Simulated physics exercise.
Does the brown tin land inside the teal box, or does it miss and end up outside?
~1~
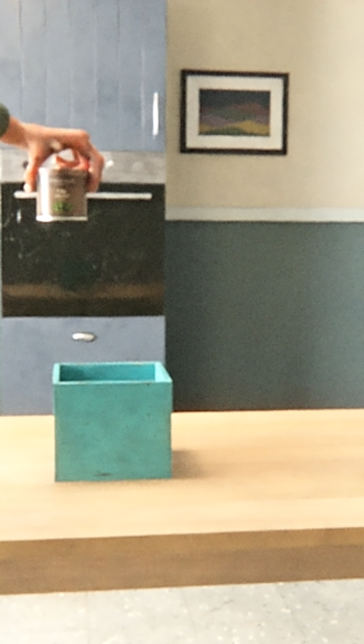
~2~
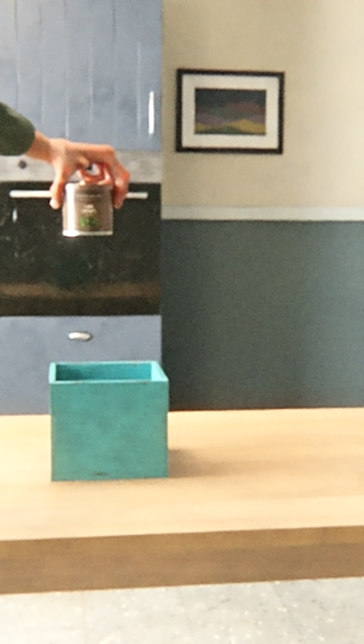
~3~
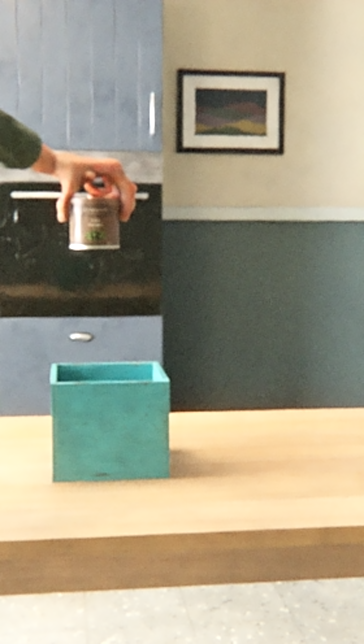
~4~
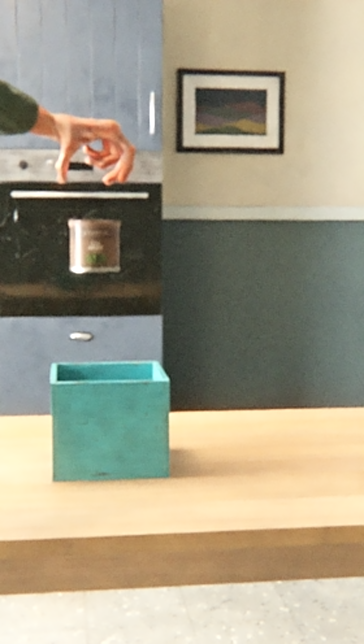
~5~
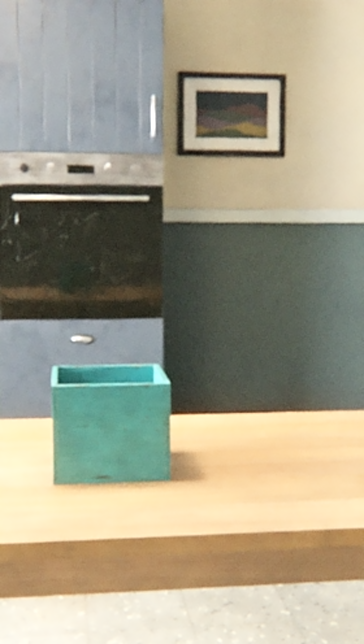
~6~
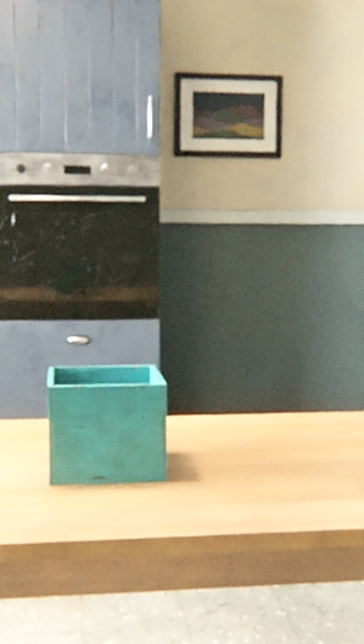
The brown tin lands inside the teal box. It drops from the hand above the opening and is then out of sight, with nothing left on the table around the box.
